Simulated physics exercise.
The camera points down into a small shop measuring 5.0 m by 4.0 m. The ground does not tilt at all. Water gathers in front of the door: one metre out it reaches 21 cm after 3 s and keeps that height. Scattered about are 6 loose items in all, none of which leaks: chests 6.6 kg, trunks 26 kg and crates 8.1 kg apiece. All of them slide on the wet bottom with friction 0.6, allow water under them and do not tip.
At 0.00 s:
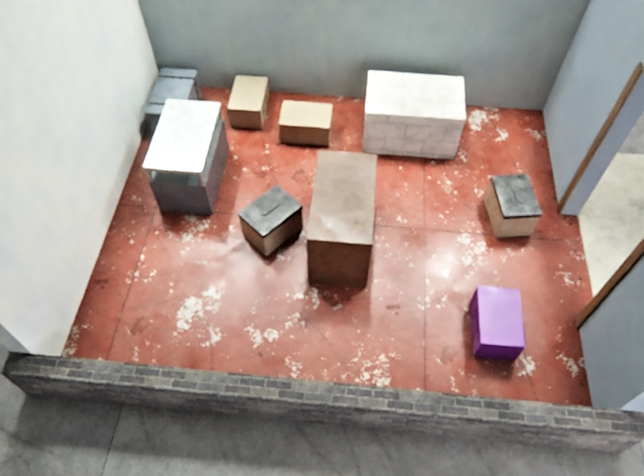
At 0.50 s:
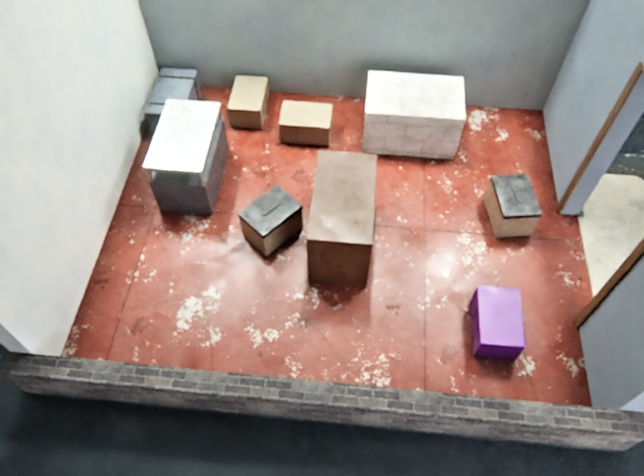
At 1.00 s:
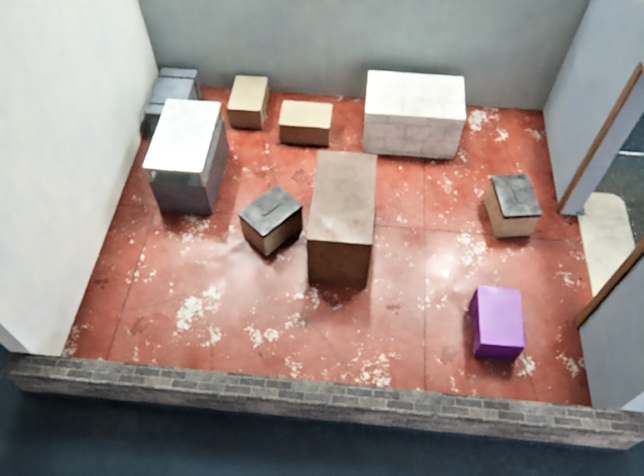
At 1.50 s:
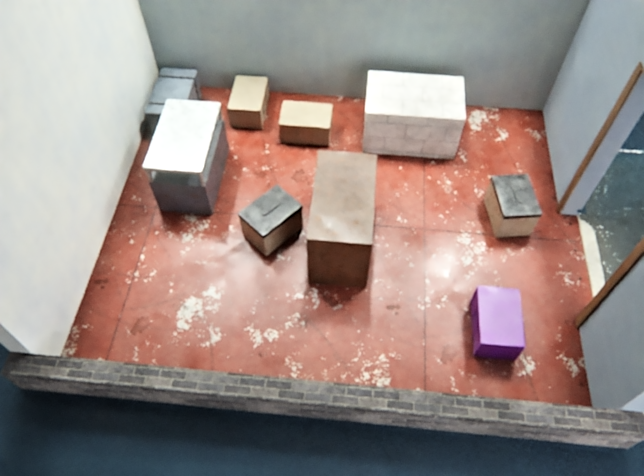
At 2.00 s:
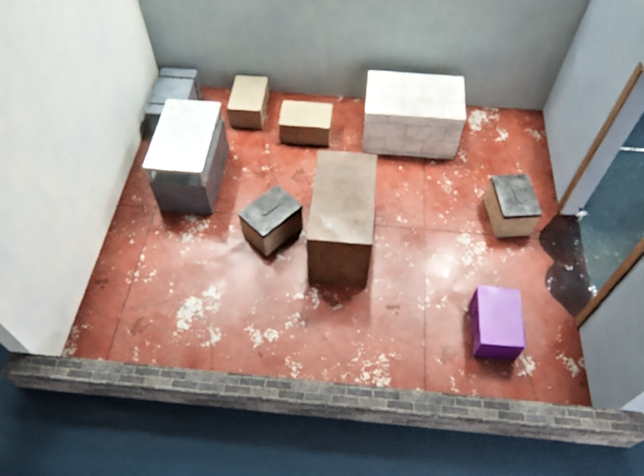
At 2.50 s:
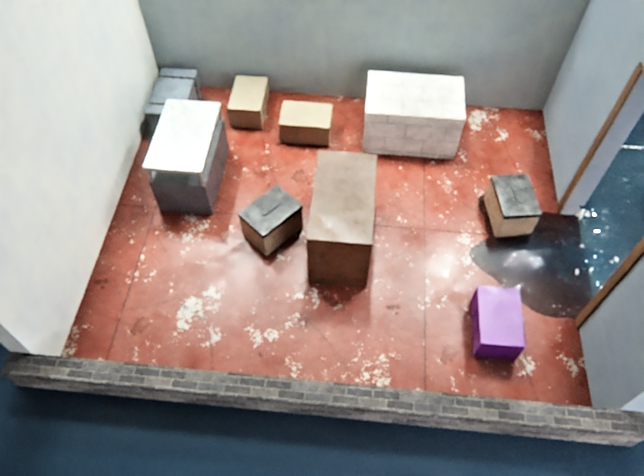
Dark water spread across the ground outside a small room, then came in through the doorway on the right and pooled across the red floor near the purple crate, while the boxes stayed still.
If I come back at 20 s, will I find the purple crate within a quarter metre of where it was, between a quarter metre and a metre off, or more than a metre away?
Movement: Limited.
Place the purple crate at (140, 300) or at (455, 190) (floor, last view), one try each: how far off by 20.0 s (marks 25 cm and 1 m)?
Goes far off, then goes far off.
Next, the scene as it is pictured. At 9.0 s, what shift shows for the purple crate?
Displacement near 50 cm.
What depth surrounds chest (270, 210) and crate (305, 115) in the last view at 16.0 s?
Roughly 10 and 13 cm.
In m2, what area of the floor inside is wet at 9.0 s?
About 18 m2.
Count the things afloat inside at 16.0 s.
Total: 6.
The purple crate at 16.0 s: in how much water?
Somewhere close to 11 cm.
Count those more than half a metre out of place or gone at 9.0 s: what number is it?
At that time I count 2.
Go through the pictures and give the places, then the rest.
In the first picture, the purple crate at (501, 315), on the bottom; 0.0 m2 under water; 0 of 6 have shifted.
In the second picture, the purple crate at (501, 315), on the bottom; water covers 0.0 m2; 0 of 6 have shifted.
In the third picture, the purple crate at (501, 315), on the bottom; 0.0 m2 under water; 0 of 6 have shifted.
In the fourth picture, the purple crate at (501, 315) rests on the ground; water covers 0.0 m2; 0 of 6 have shifted.
In the fifth picture, the purple crate at (501, 315), on the bottom; water covers 0.2 m2; 0 of 6 have shifted.
In the sixth picture, the purple crate at (501, 315), on the bottom; water covers 0.8 m2; 0 of 6 have shifted.
After 4.0 s the purple crate is near (482, 332), 0.3 m from its start, aground; 0 afloat.
After 9.0 s the purple crate is near (526, 366), 0.5 m from its start, afloat; 4 afloat.
After 16.0 s the purple crate is near (566, 367), 0.7 m from its start, afloat; 6 afloat.
After 20.0 s the purple crate is near (483, 352), 0.5 m from its start, afloat; 6 afloat.
